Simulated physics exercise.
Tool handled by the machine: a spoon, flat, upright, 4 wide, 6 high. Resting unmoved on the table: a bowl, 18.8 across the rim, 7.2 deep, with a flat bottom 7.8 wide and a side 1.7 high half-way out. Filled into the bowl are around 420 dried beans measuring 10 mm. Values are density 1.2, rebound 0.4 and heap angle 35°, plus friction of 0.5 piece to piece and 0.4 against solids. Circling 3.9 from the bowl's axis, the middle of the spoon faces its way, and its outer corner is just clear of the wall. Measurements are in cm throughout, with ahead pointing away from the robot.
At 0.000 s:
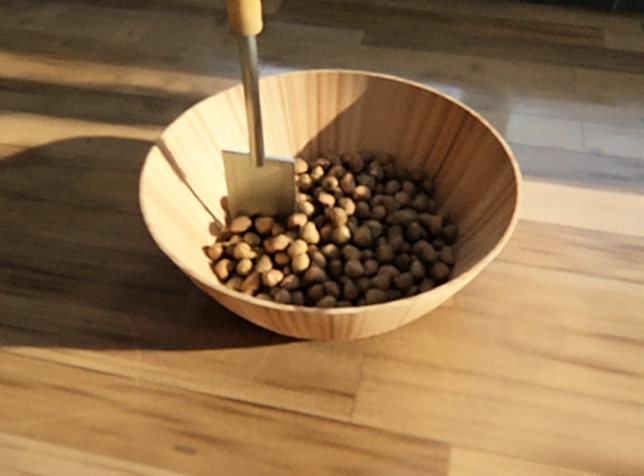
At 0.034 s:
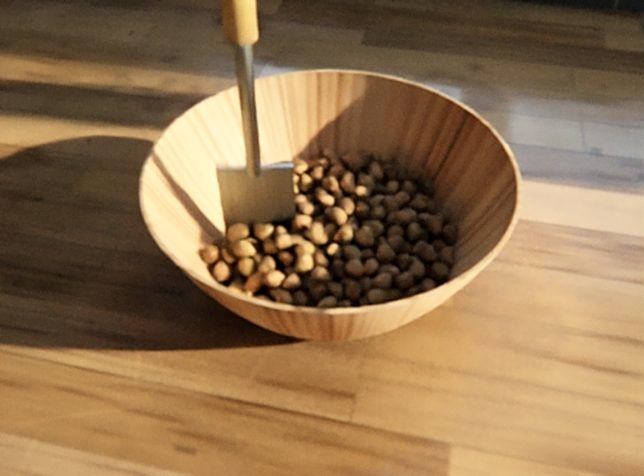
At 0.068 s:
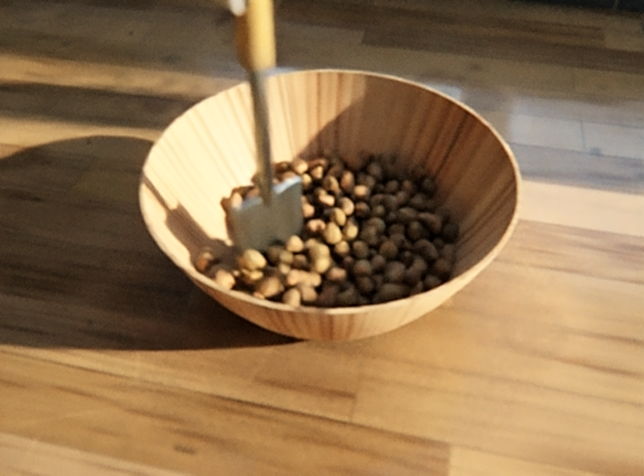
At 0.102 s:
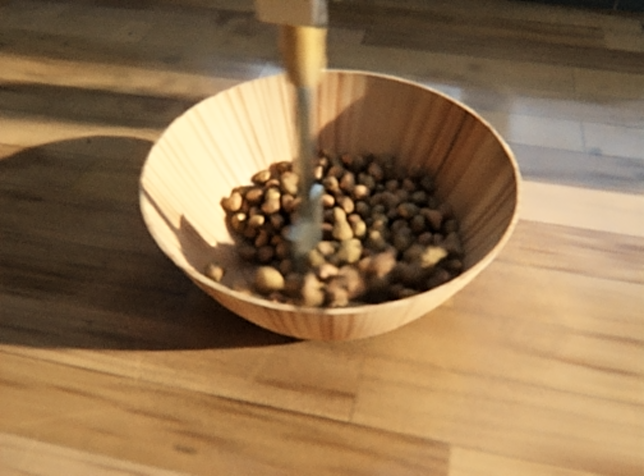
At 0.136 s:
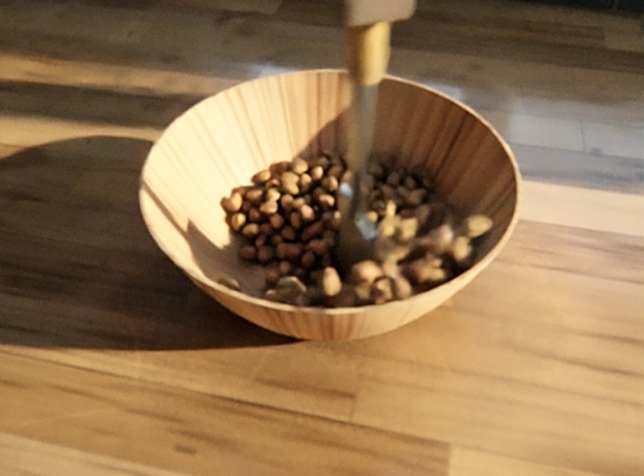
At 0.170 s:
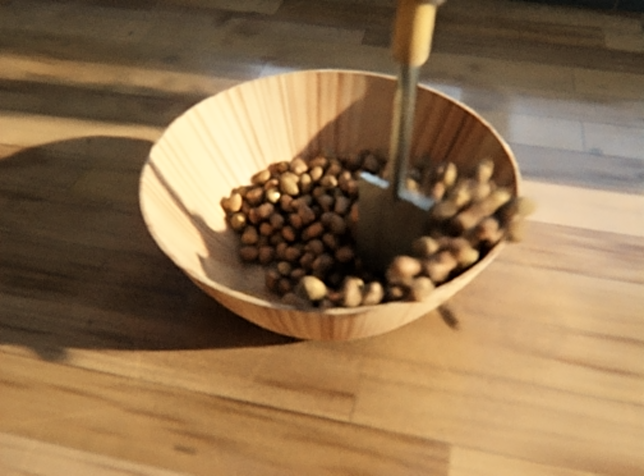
A wooden bowl of brown beans sat still on a wood surface while a flat-bladed metal tool swept from the left through the near side to the right, pushing beans up to the rim.
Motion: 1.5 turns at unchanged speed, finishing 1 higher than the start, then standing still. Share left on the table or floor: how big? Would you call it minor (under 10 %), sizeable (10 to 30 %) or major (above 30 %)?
I would call it sizeable.
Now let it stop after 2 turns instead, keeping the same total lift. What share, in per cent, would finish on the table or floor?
I'd reckon near 20 per cent.
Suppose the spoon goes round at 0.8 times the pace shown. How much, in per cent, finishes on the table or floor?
Close to 10 in a hundred.
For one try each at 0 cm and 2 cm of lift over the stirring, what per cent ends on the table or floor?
20 % and 15 %.
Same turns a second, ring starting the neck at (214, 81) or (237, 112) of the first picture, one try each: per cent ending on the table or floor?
Close to 0 per cent for the first and close to 20 per cent for the second.
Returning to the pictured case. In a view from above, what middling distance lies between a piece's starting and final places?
8 centimetres.
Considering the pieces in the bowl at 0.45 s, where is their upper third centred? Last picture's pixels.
It is centred roughly at (258, 268).
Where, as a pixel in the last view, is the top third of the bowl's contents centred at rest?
The centre sits around (370, 219) in the last picture.
After 0.31 s, 302° round, highest piece 10 above the table; 381 in the bowl, 8 on the table or floor, 34 in flight or on the tool.
After 0.45 s, 87° round, highest piece 9 above the table; 357 in the bowl, 49 on the table or floor, 17 in flight or on the tool.
After 0.72 s, 180° round, highest piece 6 above the table; 352 in the bowl, 71 on the table or floor.
After 1.42 s, 180° round, highest piece 6 above the table; 352 in the bowl, 71 on the table or floor.
At rest, 352 in the bowl, 71 on the table or floor. That is 17 % on the table or floor.
